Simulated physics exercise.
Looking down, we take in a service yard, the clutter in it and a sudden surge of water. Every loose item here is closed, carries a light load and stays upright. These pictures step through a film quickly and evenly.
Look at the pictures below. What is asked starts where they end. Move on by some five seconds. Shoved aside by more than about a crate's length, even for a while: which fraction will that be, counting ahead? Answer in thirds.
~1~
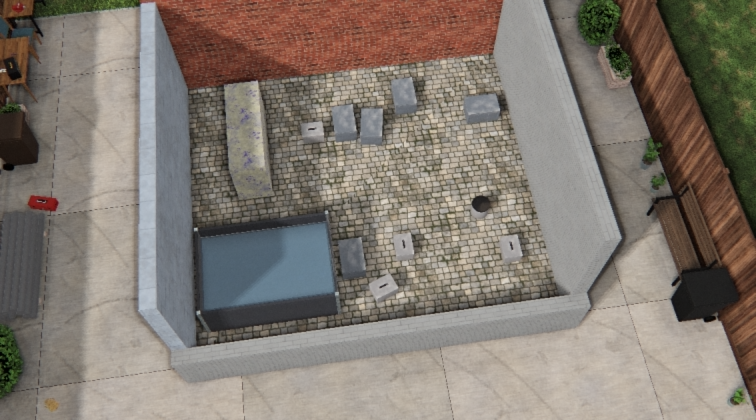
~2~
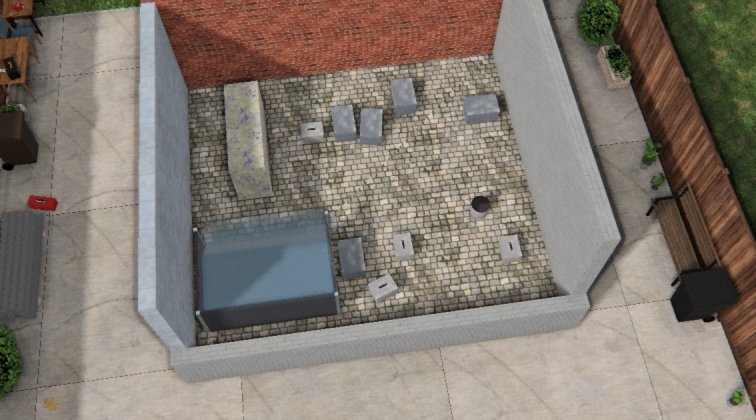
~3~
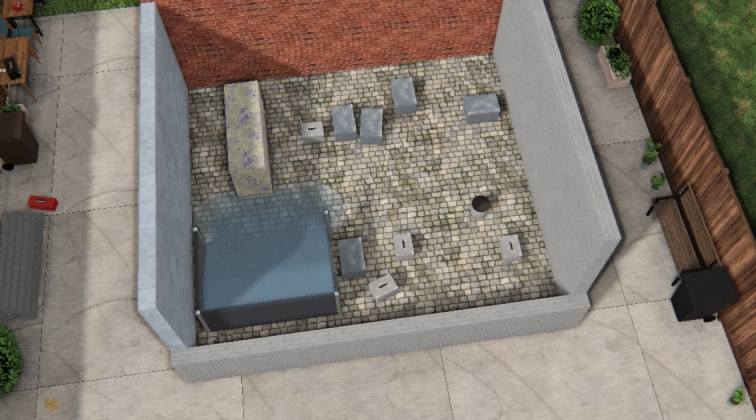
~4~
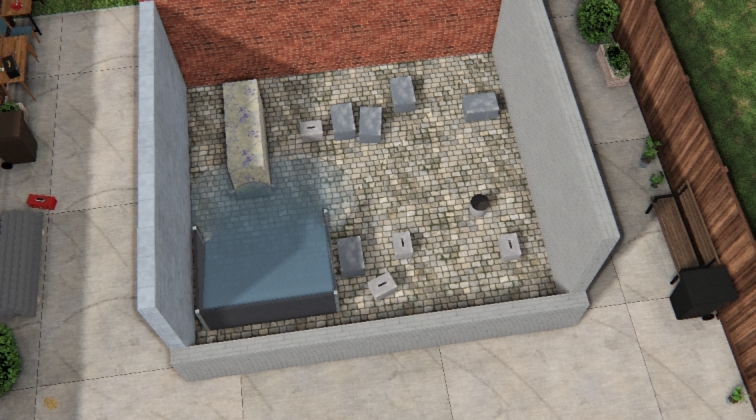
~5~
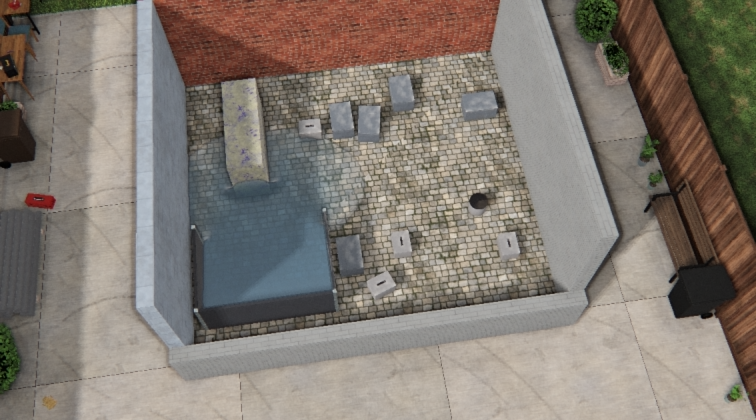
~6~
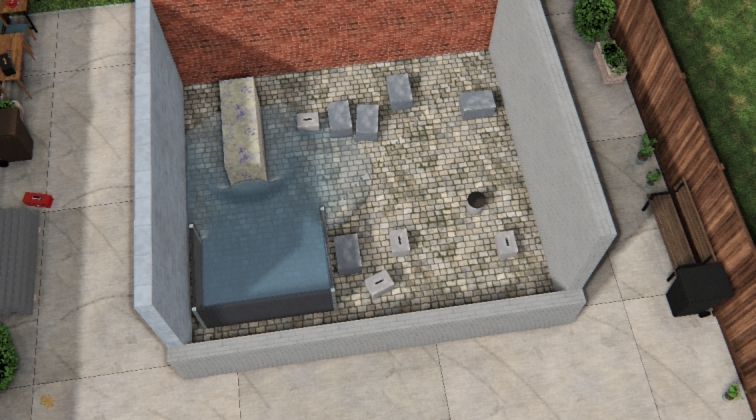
One to two thirds.
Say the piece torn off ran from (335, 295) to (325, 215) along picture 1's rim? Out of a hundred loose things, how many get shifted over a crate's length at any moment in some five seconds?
Near 70 in a hundred.
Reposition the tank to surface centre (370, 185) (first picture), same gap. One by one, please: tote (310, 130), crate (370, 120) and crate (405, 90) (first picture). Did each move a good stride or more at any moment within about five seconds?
In order: Went well off, went well off, went well off.
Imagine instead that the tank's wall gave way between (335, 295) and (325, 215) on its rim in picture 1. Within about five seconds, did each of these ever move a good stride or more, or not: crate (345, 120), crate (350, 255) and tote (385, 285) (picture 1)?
First stays short of it, second covers that distance, third covers that distance.
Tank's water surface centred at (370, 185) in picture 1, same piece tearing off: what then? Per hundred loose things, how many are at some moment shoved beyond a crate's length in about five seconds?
Something like 70 in a hundred.
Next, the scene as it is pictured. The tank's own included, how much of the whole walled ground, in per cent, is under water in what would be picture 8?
Estimate: Close to 40 in a hundred.
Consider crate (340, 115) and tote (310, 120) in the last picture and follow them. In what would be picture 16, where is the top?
Close to (398, 60) and (351, 57).
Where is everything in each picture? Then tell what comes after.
The first picture shows a tote at (312, 129) rests on the ground; a crate at (344, 119) rests on the ground; 0 of 10 have shifted.
The second picture shows a tote at (312, 129), on the bottom; a crate at (343, 119), on the bottom; 0 of 10 have shifted.
The third picture shows a tote at (312, 129), on the bottom; a crate at (344, 118), on the bottom; 0 of 10 have shifted.
The fourth picture shows a tote at (311, 128) rests on the ground; a crate at (343, 117), on the bottom; 0 of 10 have shifted.
The fifth picture shows a tote at (310, 126), on the bottom; a crate at (341, 116) rests on the ground; 0 of 10 have shifted.
The sixth picture shows a tote at (308, 119) rests on the ground, close to its start; a crate at (339, 115) rests on the ground; 1 of 10 have shifted.
A moment on, 1 of 10 are well off their spots; 0 afloat.
Next, 4 of 10 are well off their spots; 3 afloat.
Later, 5 of 10 are well off their spots; 4 afloat.
In the end, 6 of 10 are well off their spots, and 6 have been at some point; 6 afloat.
